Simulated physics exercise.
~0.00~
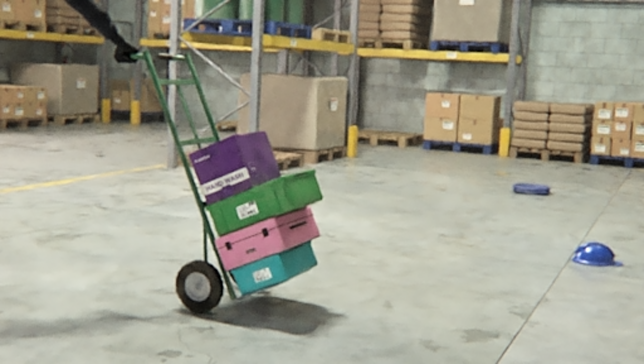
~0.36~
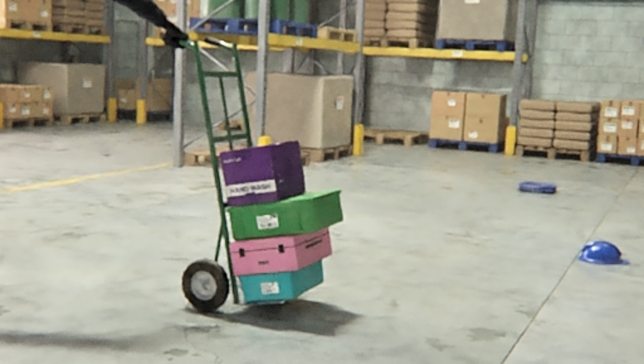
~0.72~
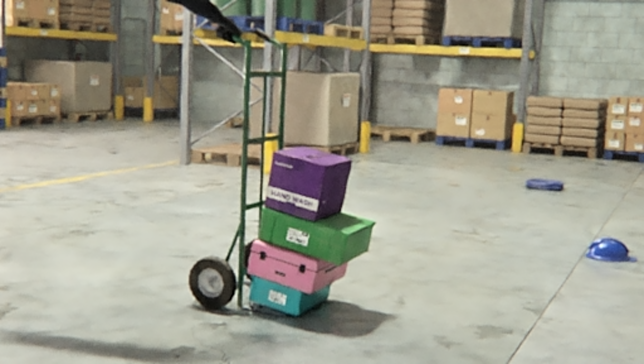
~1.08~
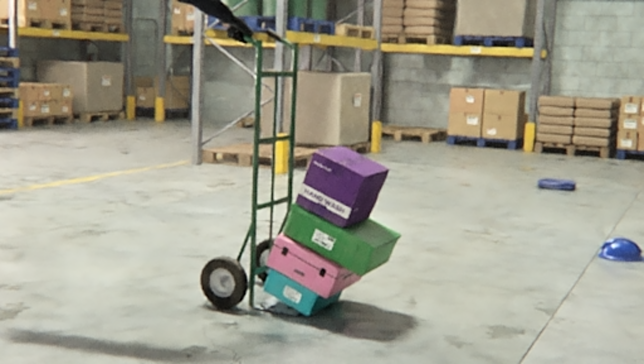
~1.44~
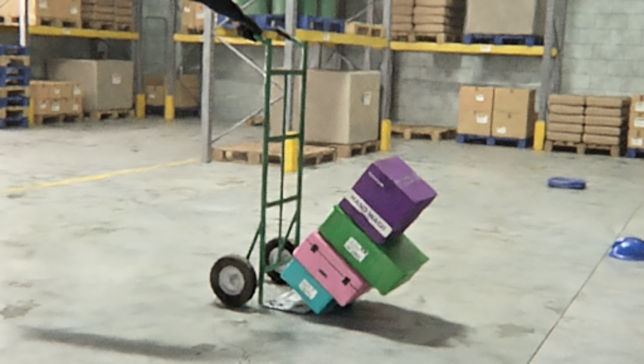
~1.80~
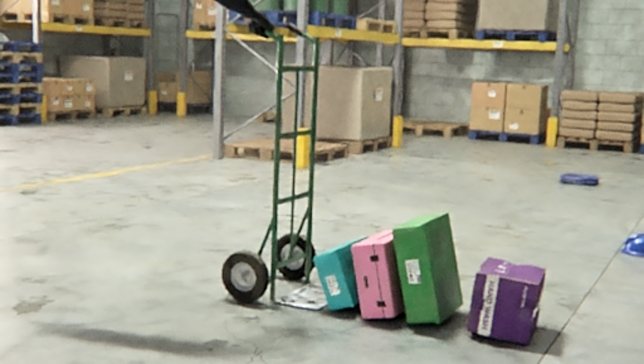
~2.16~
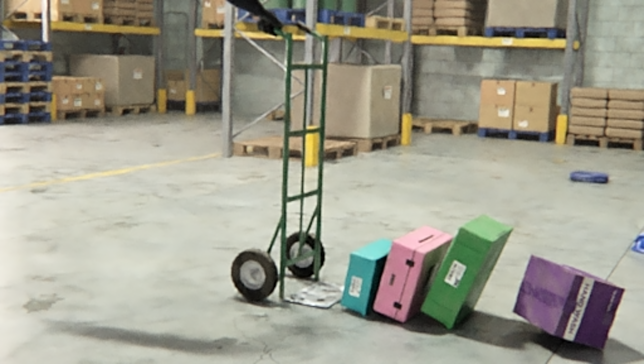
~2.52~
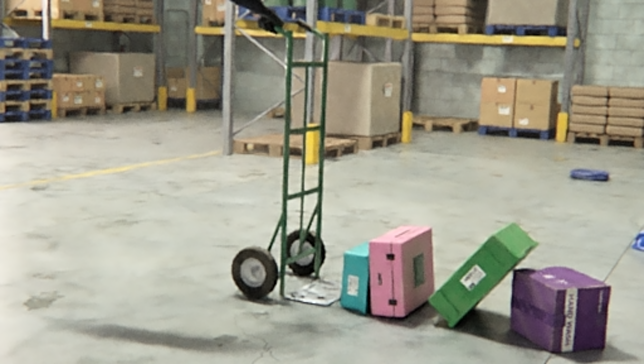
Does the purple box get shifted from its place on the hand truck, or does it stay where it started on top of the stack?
It gets shifted. The purple box topples off to the right and ends up on the floor, away from the hand truck.
